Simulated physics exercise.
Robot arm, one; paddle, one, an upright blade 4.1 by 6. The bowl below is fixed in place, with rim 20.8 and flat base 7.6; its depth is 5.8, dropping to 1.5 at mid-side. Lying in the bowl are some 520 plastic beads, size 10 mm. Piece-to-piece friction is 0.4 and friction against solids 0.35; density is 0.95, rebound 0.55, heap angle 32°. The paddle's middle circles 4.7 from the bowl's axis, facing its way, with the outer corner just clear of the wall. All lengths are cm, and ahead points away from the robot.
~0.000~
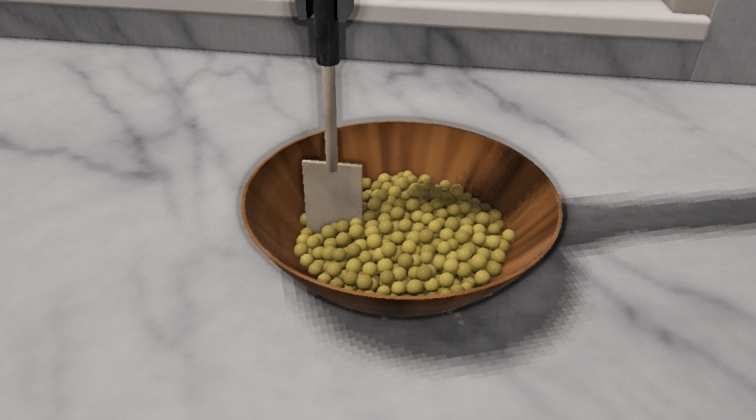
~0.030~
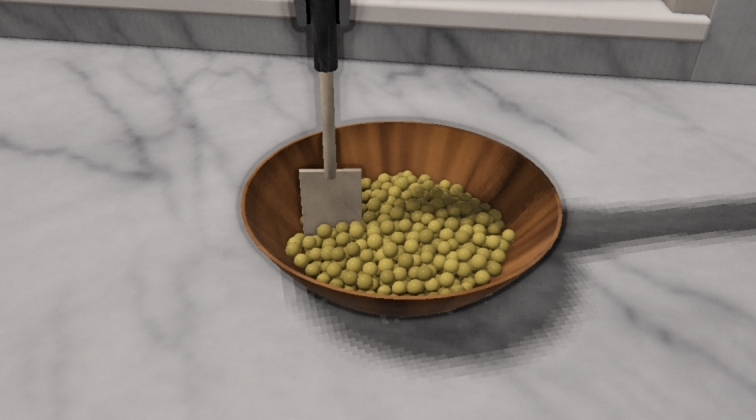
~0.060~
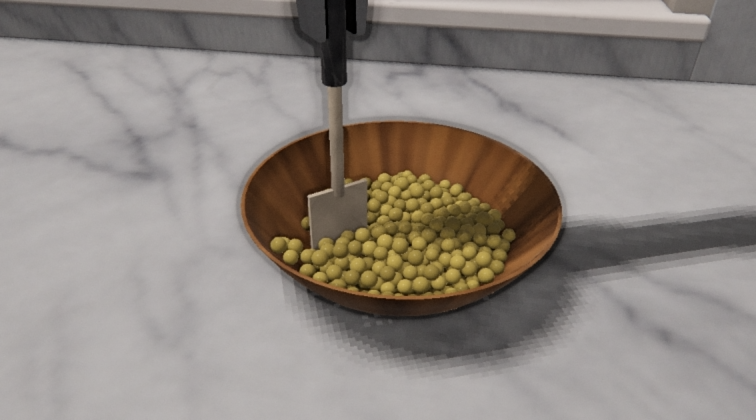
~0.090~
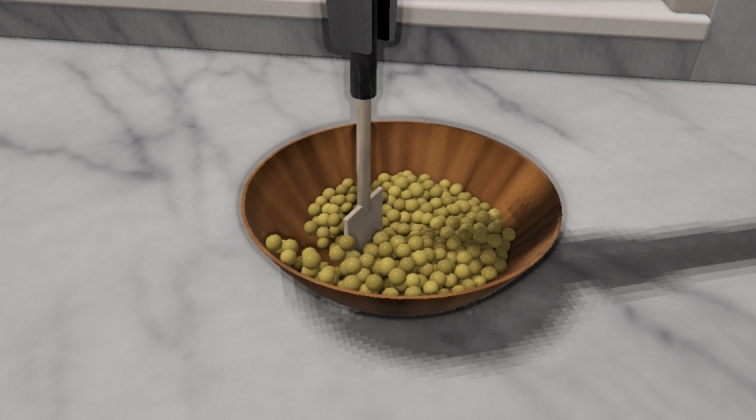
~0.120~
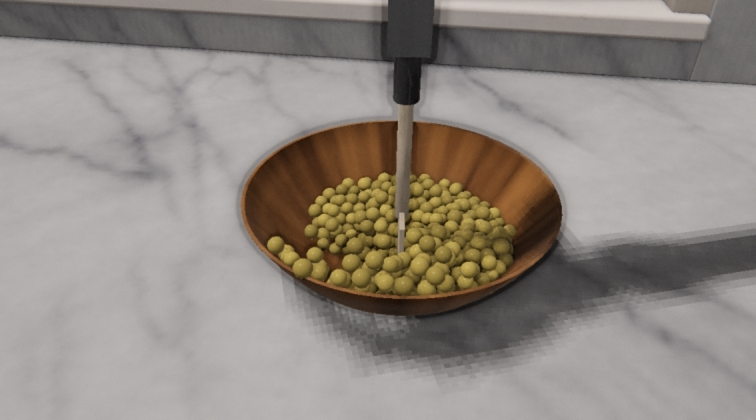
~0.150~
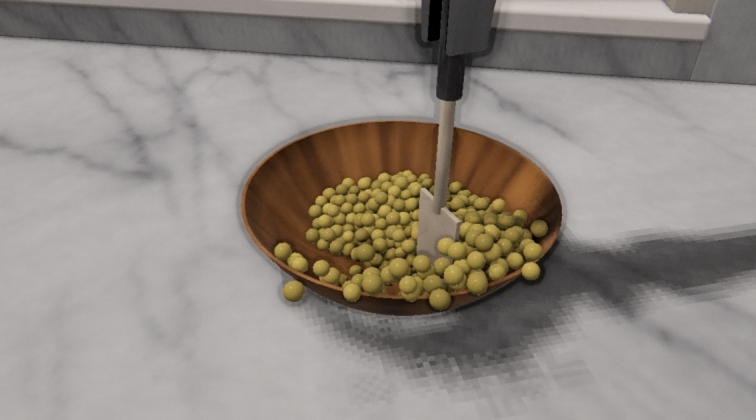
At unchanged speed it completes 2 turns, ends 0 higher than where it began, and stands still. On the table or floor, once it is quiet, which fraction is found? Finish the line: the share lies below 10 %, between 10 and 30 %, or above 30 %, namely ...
... above 30 %.
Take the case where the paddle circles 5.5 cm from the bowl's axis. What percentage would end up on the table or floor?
Then about 40 per cent.
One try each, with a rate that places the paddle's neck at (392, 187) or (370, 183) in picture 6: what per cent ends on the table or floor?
Some 20 and 10 per cent.
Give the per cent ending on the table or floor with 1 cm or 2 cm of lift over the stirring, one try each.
Estimates: 35 % then 25 %.
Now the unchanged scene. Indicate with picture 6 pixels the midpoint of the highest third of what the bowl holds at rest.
Centre of top third: Approx. (338, 254).
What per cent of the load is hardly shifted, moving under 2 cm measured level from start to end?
I'd put it at about 5 in a hundred.
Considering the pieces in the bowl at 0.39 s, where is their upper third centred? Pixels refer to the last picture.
About (311, 173).
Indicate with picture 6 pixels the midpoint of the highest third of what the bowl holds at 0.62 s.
Near pixel (467, 208).
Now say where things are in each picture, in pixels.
The paddle neck at (331, 143), 0° round; upper third of the load around (410, 227), from x 300 to 510, top at y 175; 521 in the bowl, in the first picture.
The paddle neck at (330, 150), 11° round; upper third of the load around (408, 230), from x 295 to 510, top at y 175, in the second picture.
The paddle neck at (337, 167), 39° round; upper third of the load around (400, 240), from x 280 to 510, top at y 175, in the third picture.
The paddle neck at (364, 182), 68° round; upper third of the load around (407, 251), from x 275 to 510, top at y 175, in the fourth picture.
The paddle neck at (403, 188), 97° round; upper third of the load around (428, 256), from x 275 to 510, top at y 175; 519 in the bowl, 2 in flight or on the tool, in the fifth picture.
The paddle neck at (442, 183), 126° round; upper third of the load around (463, 250), from x 285 to 540, top at y 175; 508 in the bowl, 13 in flight or on the tool, in the sixth picture.
After 0.39 s, 356° round, highest piece 9 above the table; 386 in the bowl, 78 on the table or floor, 57 in flight or on the tool.
After 0.62 s, 226° round, highest piece 8 above the table; 322 in the bowl, 181 on the table or floor, 18 in flight or on the tool.
After 0.94 s, 0° round, highest piece 5 above the table; 287 in the bowl, 233 on the table or floor, 1 in flight or on the tool.
After 1.64 s, 0° round, highest piece 5 above the table; 287 in the bowl, 234 on the table or floor.
In the end, 287 in the bowl, 234 on the table or floor. That is 45 % on the table or floor.
